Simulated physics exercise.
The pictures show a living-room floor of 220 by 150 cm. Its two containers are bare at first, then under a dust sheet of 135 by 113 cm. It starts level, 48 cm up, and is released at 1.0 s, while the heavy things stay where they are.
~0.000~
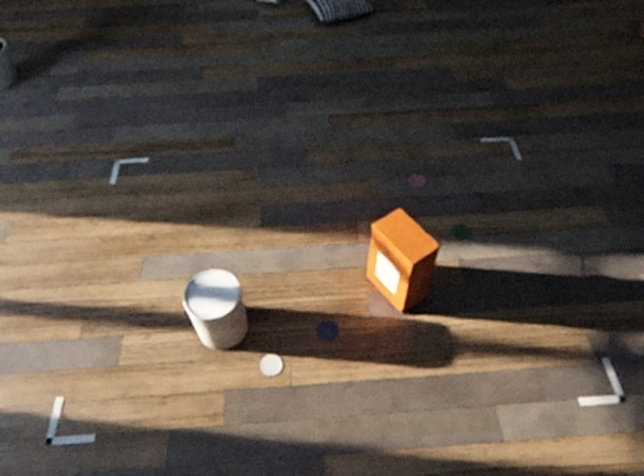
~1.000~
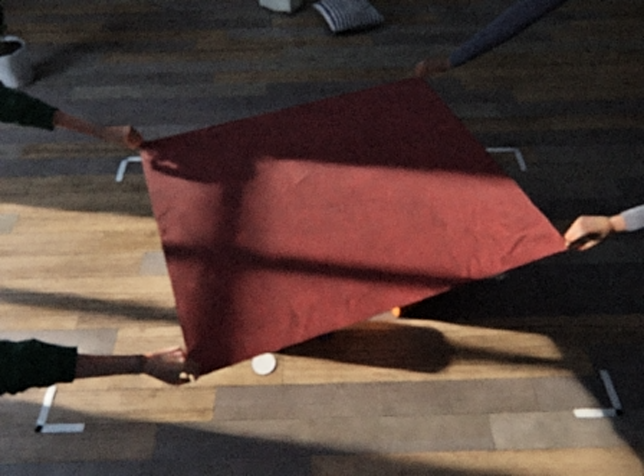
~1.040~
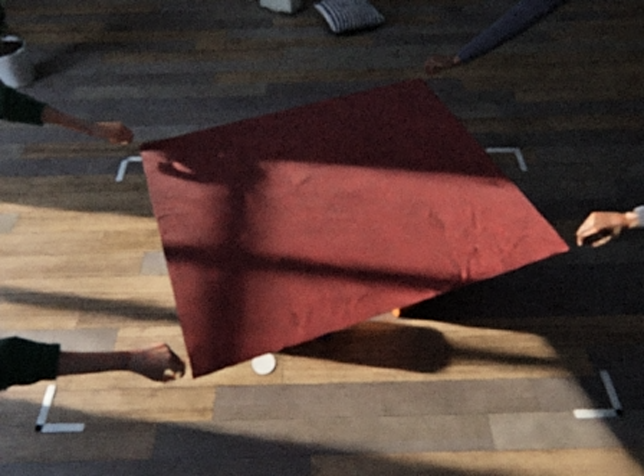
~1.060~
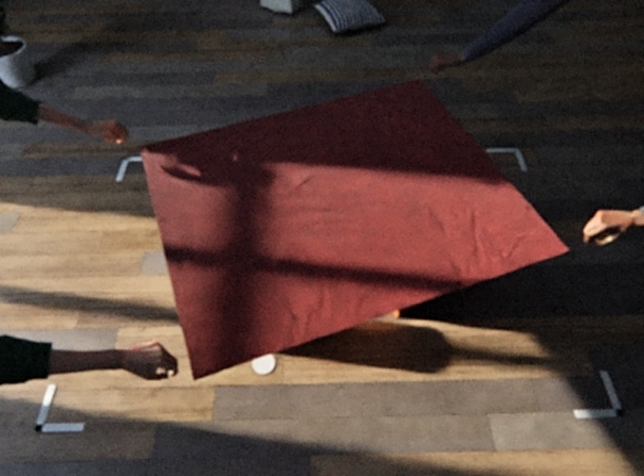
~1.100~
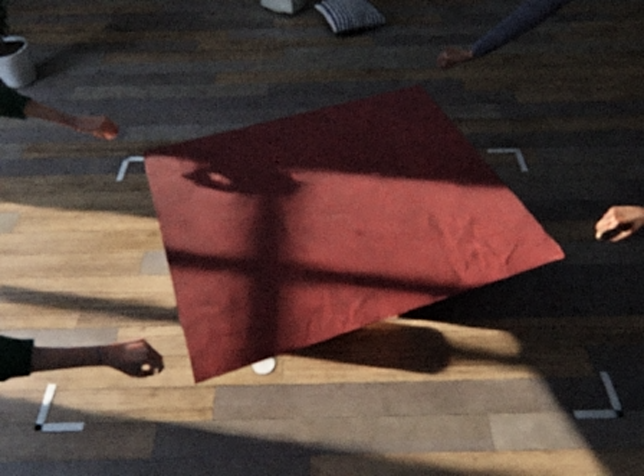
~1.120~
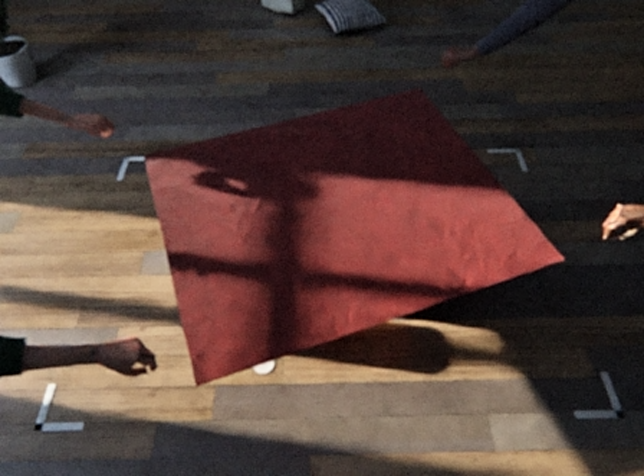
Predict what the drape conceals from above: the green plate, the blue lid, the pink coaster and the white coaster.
In order: The green plate still shows; the blue lid gets covered; the pink coaster vanishes under it; the white coaster gets covered.
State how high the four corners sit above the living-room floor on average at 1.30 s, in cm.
Mean corner height at that time: Approx. 10 cm.
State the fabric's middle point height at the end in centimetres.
Some 24 cm up.
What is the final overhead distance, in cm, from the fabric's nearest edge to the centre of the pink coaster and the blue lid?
I'd put the first at about 6 cm and the second at about 14 cm.
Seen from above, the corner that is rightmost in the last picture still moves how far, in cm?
Some 40 cm.
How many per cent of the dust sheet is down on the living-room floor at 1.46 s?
Roughly 20 per cent.
At 1.3 s, 0 % of it is down, spanning 144 by 139 cm, above white coaster, pink coaster, blue lid.
At 1.5 s, 20 % of it is down, spanning 128 by 111 cm, above white coaster, pink coaster, blue lid.
At 1.6 s, 20 % of it is down, spanning 127 by 113 cm, above white coaster, pink coaster, blue lid.
At 1.8 s, 20 % of it is down, spanning 126 by 111 cm, above white coaster, pink coaster, blue lid.
At 3.3 s, 25 % of it is down, spanning 125 by 111 cm, above white coaster, pink coaster, blue lid.
